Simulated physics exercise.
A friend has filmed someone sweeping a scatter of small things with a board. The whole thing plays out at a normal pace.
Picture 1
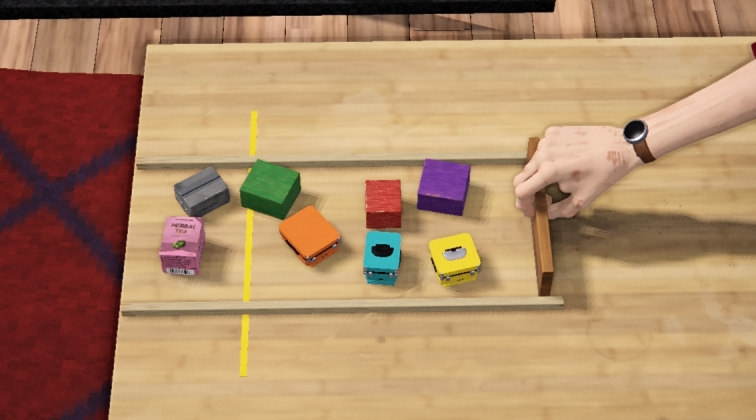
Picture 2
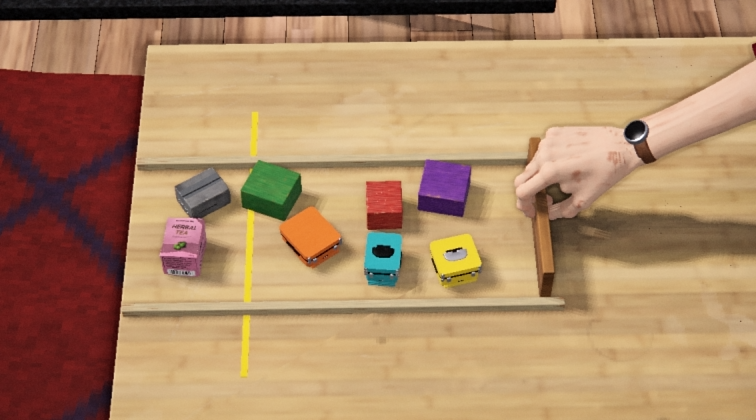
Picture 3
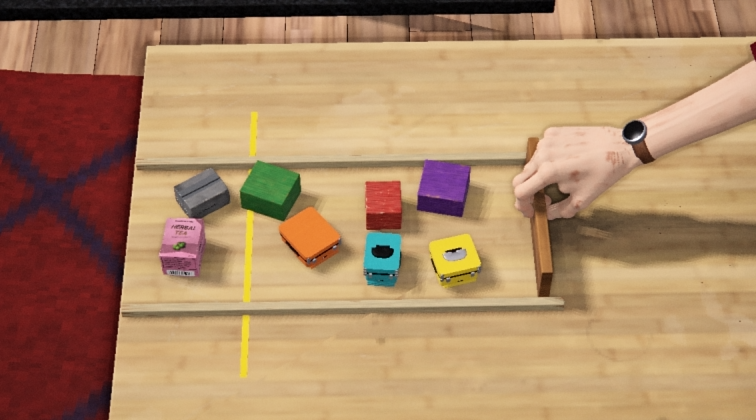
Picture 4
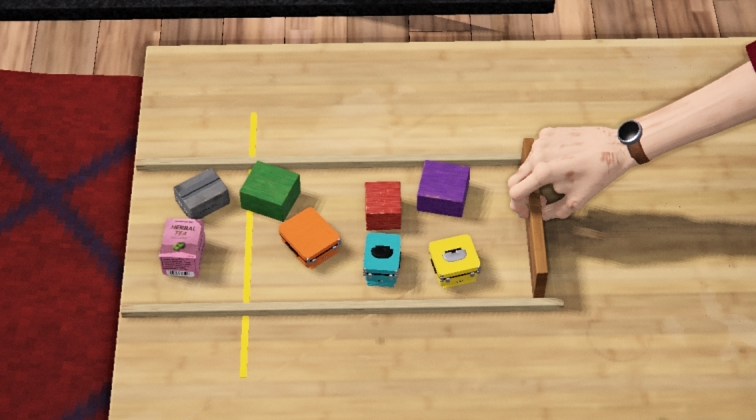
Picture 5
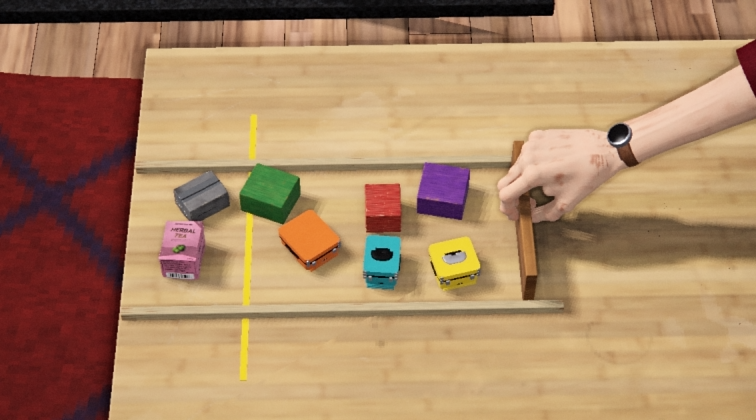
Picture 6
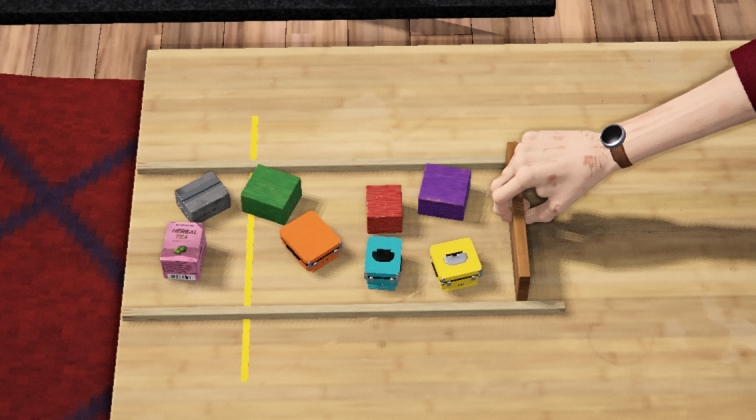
On a light wooden tabletop between two thin rails, a hand wearing a watch held a brown board upright, then slid it slightly left toward some scattered colourful blocks and boxes, which stayed put.
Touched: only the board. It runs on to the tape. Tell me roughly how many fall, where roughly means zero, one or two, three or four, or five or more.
Roughly, one or two fall.
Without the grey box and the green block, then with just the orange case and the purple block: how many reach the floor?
Try one: 0; try two: 0.
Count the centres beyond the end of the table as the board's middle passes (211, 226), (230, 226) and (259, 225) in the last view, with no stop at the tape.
Over the end: 4, 3, 1.
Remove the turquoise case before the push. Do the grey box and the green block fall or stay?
Looking at the two, the grey box ends up below and the green block stays up top.
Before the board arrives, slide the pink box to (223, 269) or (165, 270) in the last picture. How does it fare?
For the first start it holds its spot, and for the second it holds its spot.
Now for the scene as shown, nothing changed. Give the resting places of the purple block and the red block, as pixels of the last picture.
About (228, 199), and about (186, 212).
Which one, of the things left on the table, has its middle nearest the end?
The foremost one is the pink box.
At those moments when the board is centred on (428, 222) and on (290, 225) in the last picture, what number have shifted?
4 at one spot and 8 at the other.
Soon after, none off yet; pink box at rest near (184, 251); grey box at rest near (203, 199); green block at rest near (271, 195).
After that, none off yet; pink box at rest near (184, 251); grey box moving near (196, 198); green block displaced a little near (252, 190).
And then, none off yet; pink box displaced about its own width near (148, 258); grey box displaced about its own width near (141, 190); green block displaced well along near (183, 188).
In the end, the number that fall off is one or two; gone, grey box.
